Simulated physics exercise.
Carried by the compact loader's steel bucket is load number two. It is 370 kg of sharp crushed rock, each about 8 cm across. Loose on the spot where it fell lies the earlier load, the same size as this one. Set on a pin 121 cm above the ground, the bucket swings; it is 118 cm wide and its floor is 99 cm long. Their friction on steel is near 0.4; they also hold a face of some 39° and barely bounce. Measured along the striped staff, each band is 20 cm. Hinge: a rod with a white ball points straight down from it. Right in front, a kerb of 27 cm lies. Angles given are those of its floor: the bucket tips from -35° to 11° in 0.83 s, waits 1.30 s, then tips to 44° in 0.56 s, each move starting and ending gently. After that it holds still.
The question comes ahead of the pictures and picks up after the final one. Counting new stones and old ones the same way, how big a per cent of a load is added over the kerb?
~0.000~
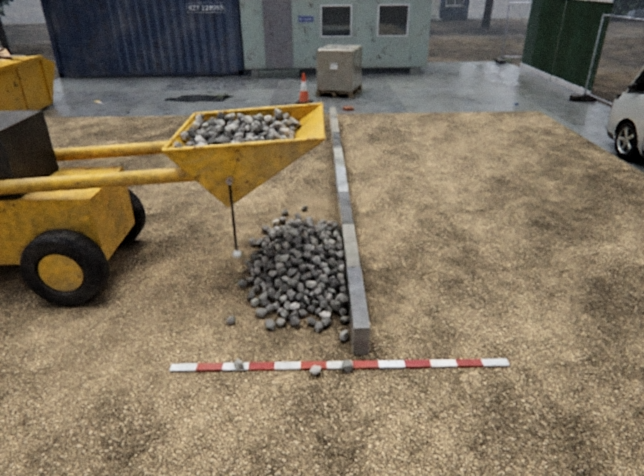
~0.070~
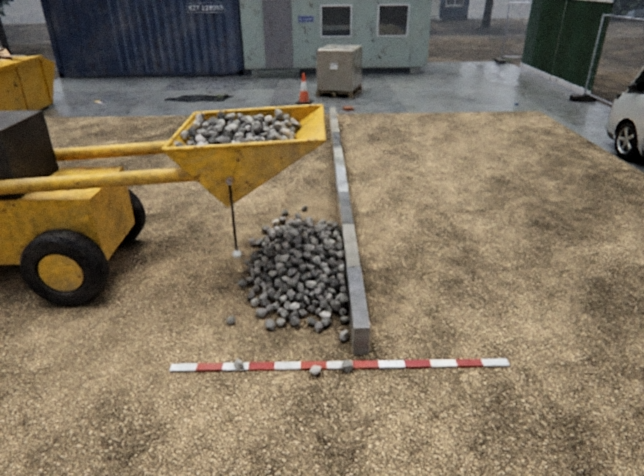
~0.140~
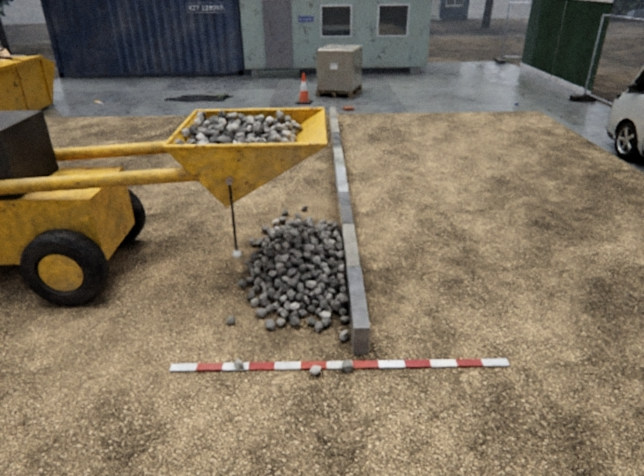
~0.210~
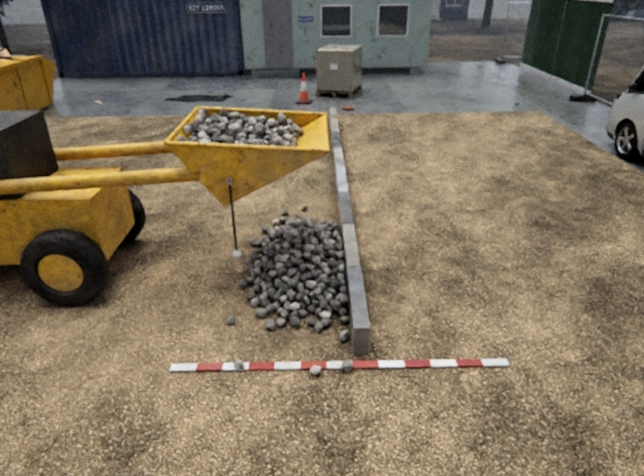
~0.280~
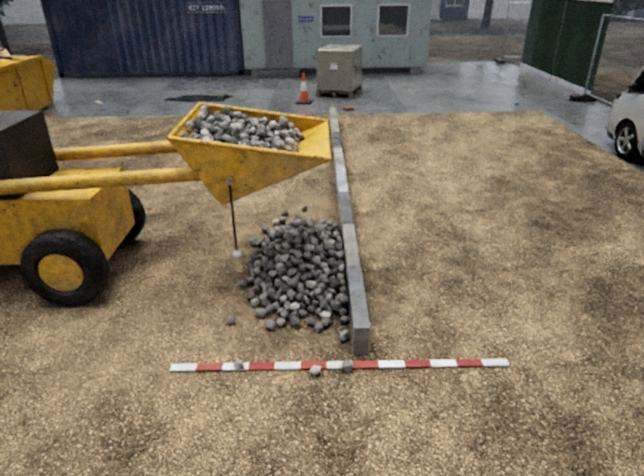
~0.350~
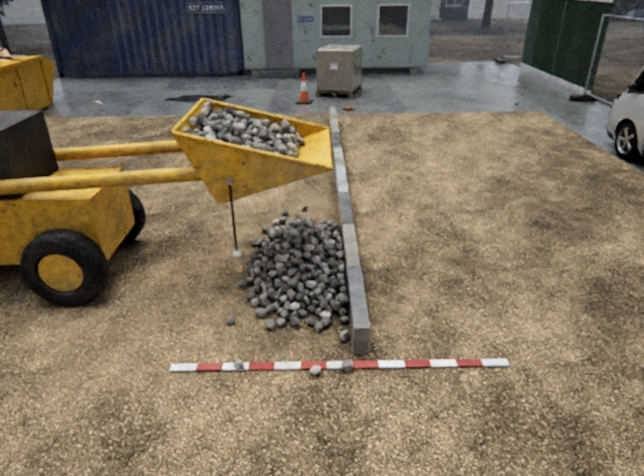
9 per cent, roughly.
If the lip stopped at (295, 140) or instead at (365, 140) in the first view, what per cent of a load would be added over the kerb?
The first position would add some 0 per cent, the second some 50.
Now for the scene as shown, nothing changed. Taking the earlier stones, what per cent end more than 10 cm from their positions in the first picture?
Close to 0 per cent.
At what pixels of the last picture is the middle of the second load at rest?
Middle: Approx. (323, 247) px.
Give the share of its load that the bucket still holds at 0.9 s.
It holds some 100 per cent.
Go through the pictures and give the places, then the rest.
In the first frame, lip at (325, 139), floor tilted -35°, highest stones at (264, 118). The earlier load is highest near (299, 239), 27 cm above ground level, 100 % on this side of the kerb.
In the second frame, the bucket is at -34°, its lip at (325, 140); the top of the load is at (245, 119); the stones move at 0.1 m/s on average.
In the third frame, the bucket is at -32°, its lip at (327, 145); the top of the load is at (224, 119); the stones move at 0.2 m/s on average.
In the fourth frame, the bucket is at -28°, its lip at (329, 151); the top of the load is at (208, 118); the stones move at 0.2 m/s on average.
In the fifth frame, the bucket is at -23°, its lip at (331, 159); the top of the load is at (208, 116); the stones move at 0.3 m/s on average.
In the sixth frame, lip at (332, 169), floor tilted -17°, highest stones at (211, 112); the stones move at 0.3 m/s on average.
After 0.6 s the floor is at 4°; in per cent of one load, 100 in the bucket, 100 on this side of the kerb; the foremost stones are at (341, 267).
After 0.9 s the floor is at 11°; in per cent of one load, 100 in the bucket, 100 on this side of the kerb; the foremost stones are at (341, 267).
After 3.1 s the floor is at 44°; in per cent of one load, 24 in the bucket, 175 on this side of the kerb, 1 over the kerb; the foremost stones are at (359, 255).
After 5.9 s the floor is at 44°; in per cent of one load, 0 in the bucket, 191 on this side of the kerb, 9 over the kerb; the foremost stones are at (416, 270). Net gain over the kerb, 9.
